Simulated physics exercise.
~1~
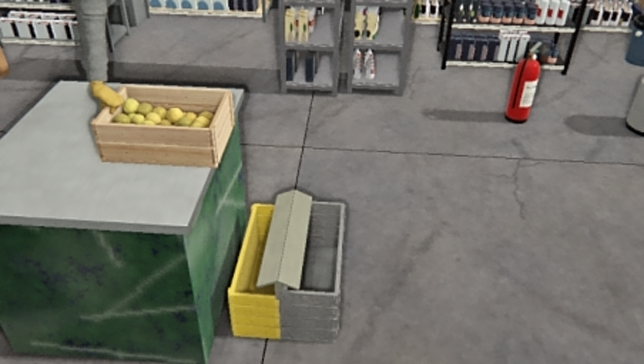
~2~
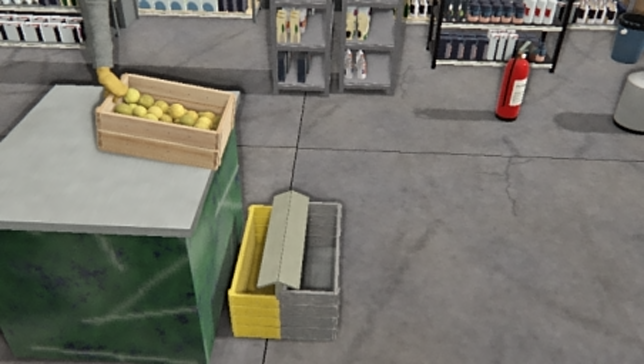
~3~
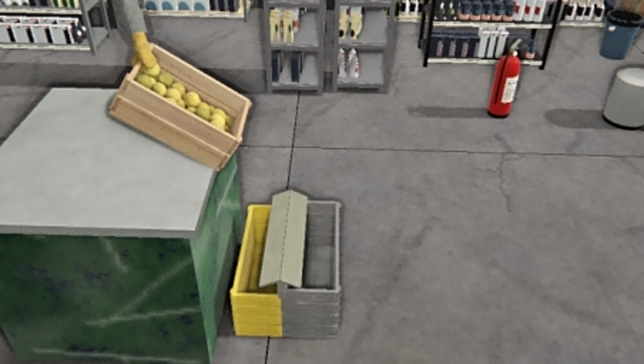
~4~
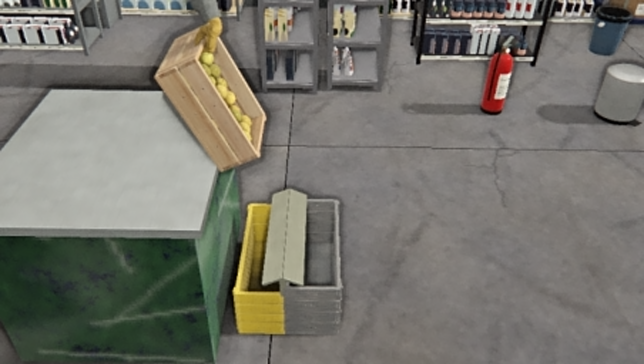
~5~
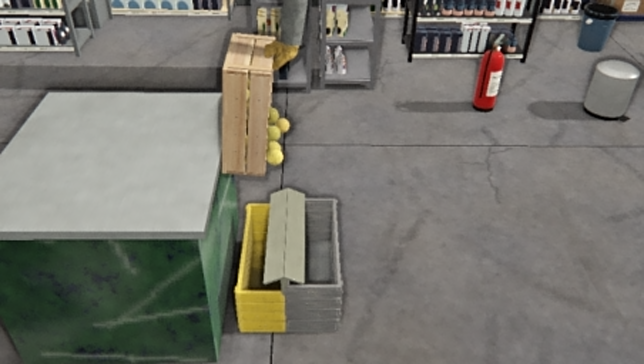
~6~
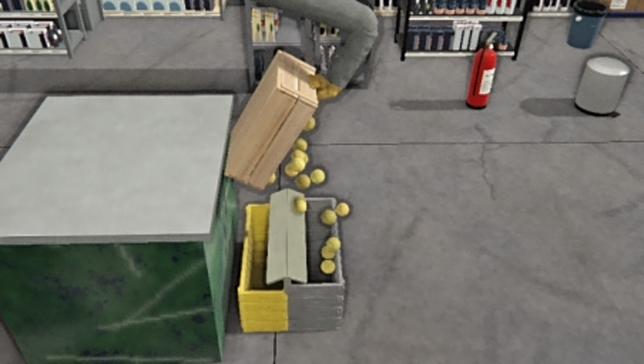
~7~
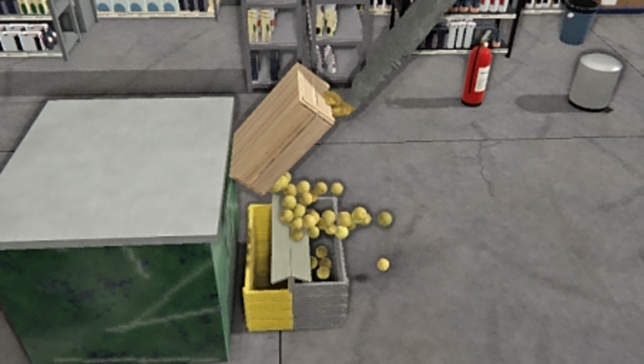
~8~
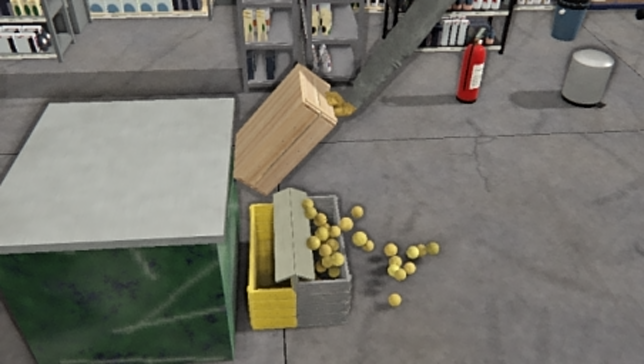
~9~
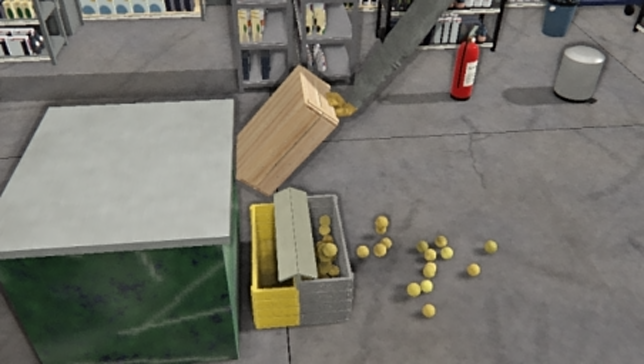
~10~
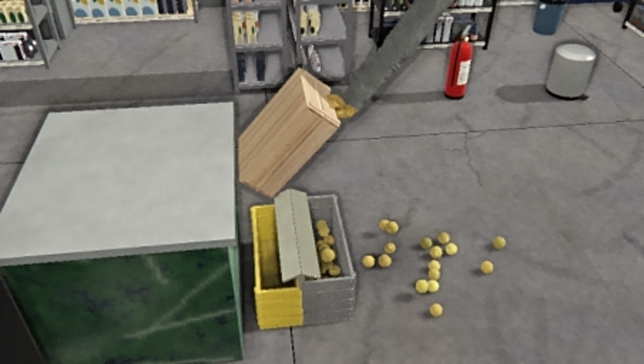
The video shows a robotic arm tipping a wooden crate of yellow apples over the end of a green-sided bench, above a yellow tub and a grey tote. The apples tumble out, some landing in the grey tote and others scattering across the floor beyond it, while the yellow tub stays empty.
